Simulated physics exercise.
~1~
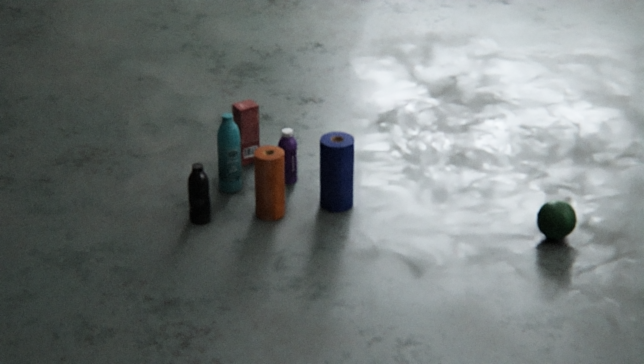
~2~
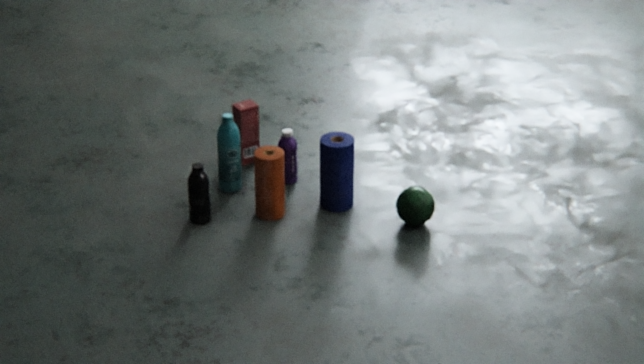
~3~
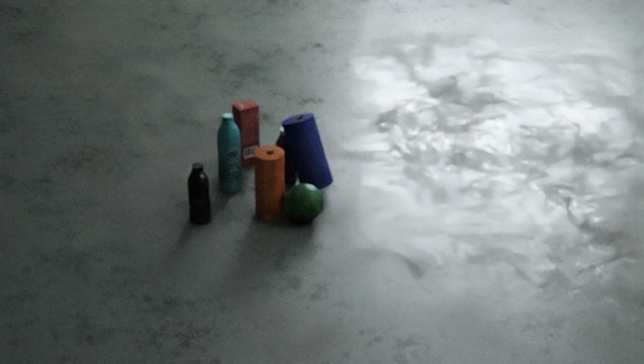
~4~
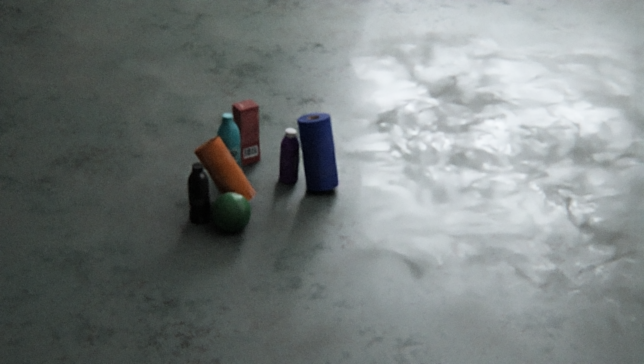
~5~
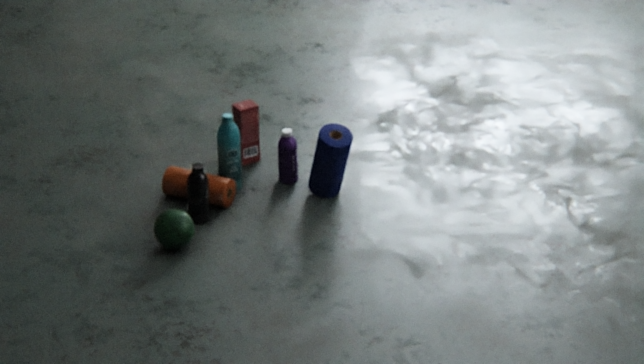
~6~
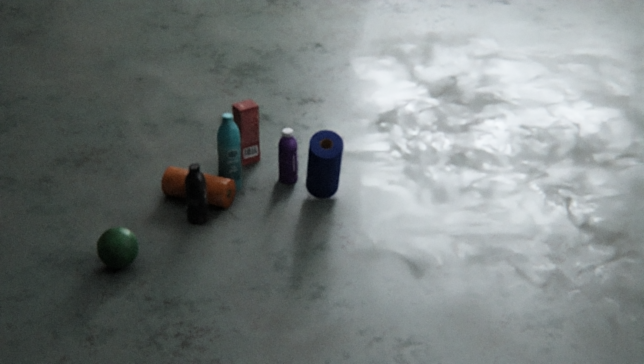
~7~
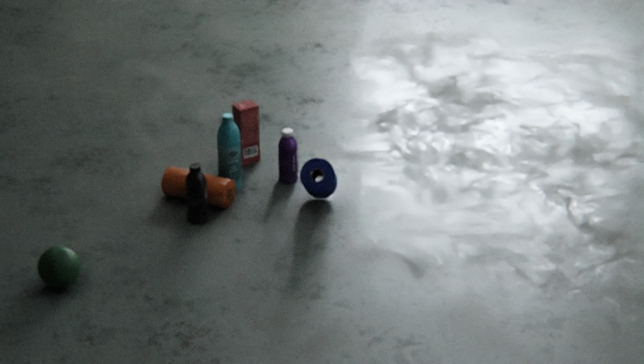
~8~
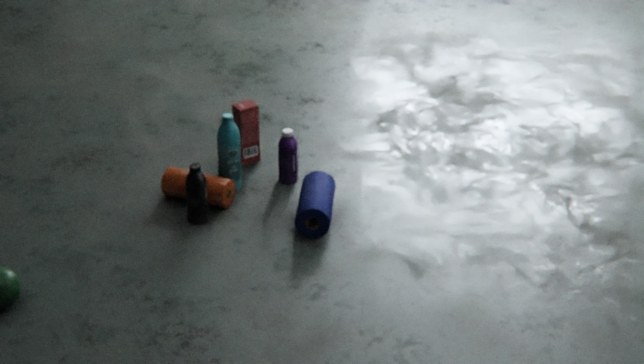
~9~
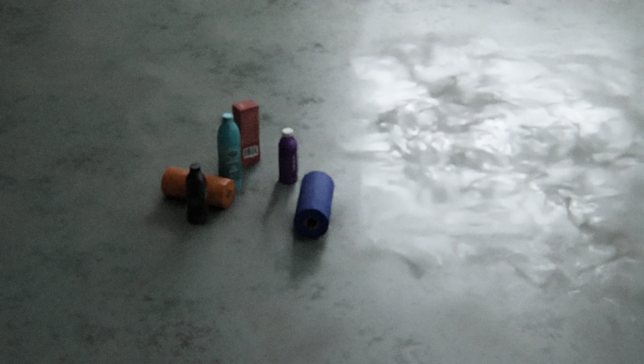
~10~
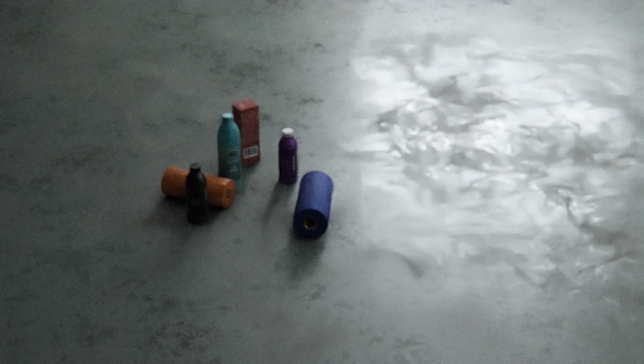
A green ball rolled in from the right, knocked into the blue roll and then the orange one, and rolled out of view on the left; the orange roll toppled first, the blue one wobbled before falling, and the bottles and red carton stayed standing.
